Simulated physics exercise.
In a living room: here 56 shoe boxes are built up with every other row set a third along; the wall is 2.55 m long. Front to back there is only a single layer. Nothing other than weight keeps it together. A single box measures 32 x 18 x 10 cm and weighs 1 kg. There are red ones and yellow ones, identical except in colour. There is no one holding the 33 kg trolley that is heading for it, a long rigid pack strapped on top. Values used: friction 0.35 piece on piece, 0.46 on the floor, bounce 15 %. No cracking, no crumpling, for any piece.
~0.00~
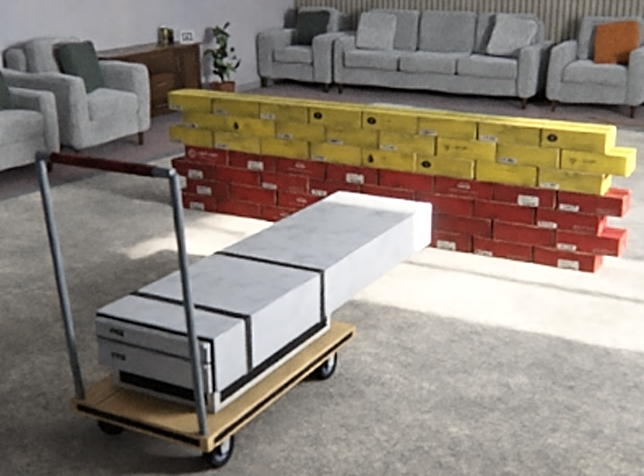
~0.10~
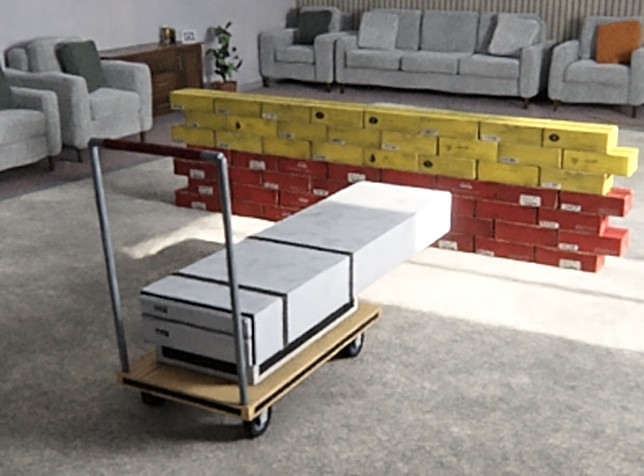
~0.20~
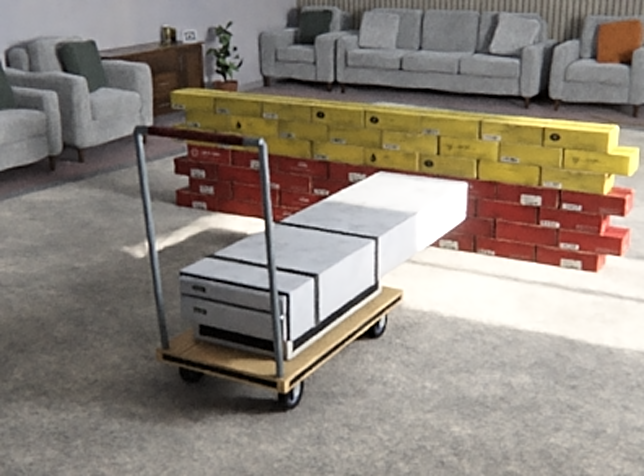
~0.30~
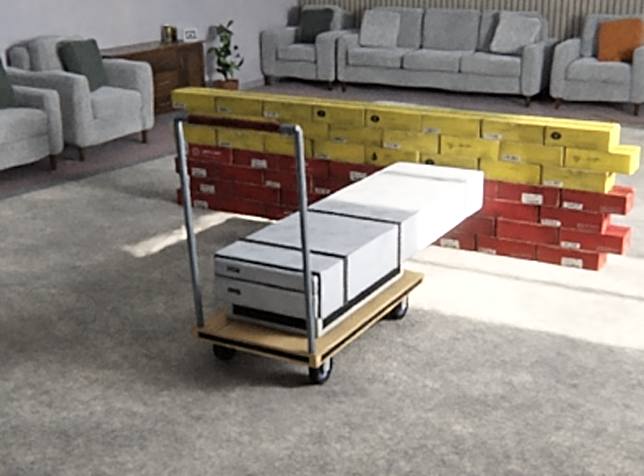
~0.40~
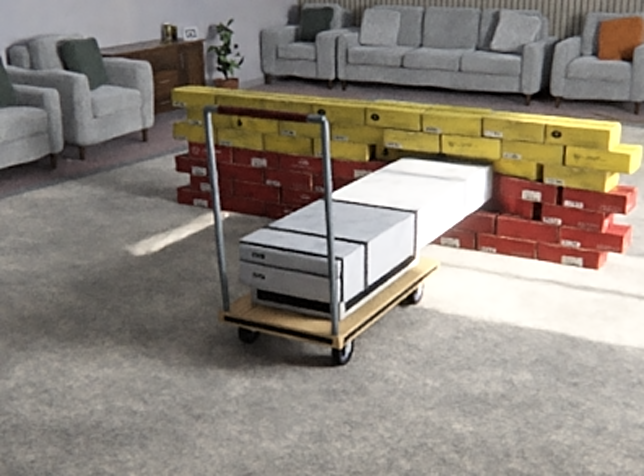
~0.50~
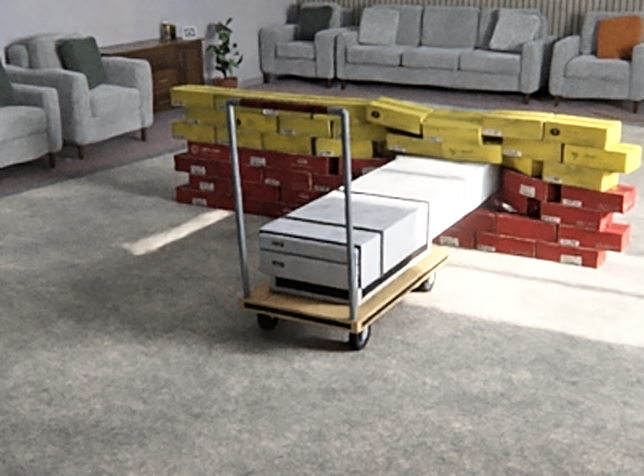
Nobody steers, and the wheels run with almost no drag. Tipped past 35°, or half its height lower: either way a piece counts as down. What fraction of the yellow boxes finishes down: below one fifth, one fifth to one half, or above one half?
Above one half.
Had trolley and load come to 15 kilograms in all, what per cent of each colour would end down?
In that case red comes to 20 and yellow to 70 percent.
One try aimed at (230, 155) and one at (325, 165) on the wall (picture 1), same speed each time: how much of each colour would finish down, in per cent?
For red it's 20 then 30 per cent, for yellow 50 then 70 per cent.
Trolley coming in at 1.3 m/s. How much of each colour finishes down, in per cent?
The red would finish 20 in a hundred down, the yellow 70 in a hundred.
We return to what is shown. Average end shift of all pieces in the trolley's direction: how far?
Mean shift close to 35 cm.
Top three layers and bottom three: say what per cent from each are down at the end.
Of the top ones 70 percent, of the bottom ones 20 percent.
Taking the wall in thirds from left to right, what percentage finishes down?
Left 10 %, middle 70 %, right 70 %.
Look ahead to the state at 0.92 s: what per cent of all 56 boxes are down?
20 per cent at that moment.
After 0.92 s, load 87 cm past the wall's line, still rolling; 7 of the 24 yellow boxes down (12 of 56 in all colours); top yellow box unmoved; top red box 27° from how it stood.
After 1.38 s, load 1.25 m past the wall's line, still rolling; 17 of the 24 yellow boxes down (24 of 56 in all colours); top yellow box unmoved; top red box 67° from how it stood, 26 cm lower.
In the end (2.7 s), load 1.51 m past the wall's line, stopped; 17 of the 24 yellow boxes down (26 of 56 in all colours); top yellow box unmoved; top red box on its side. That is 71 per cent. From the last view, middles, top yellow box near (246, 101), top red box near (583, 223).
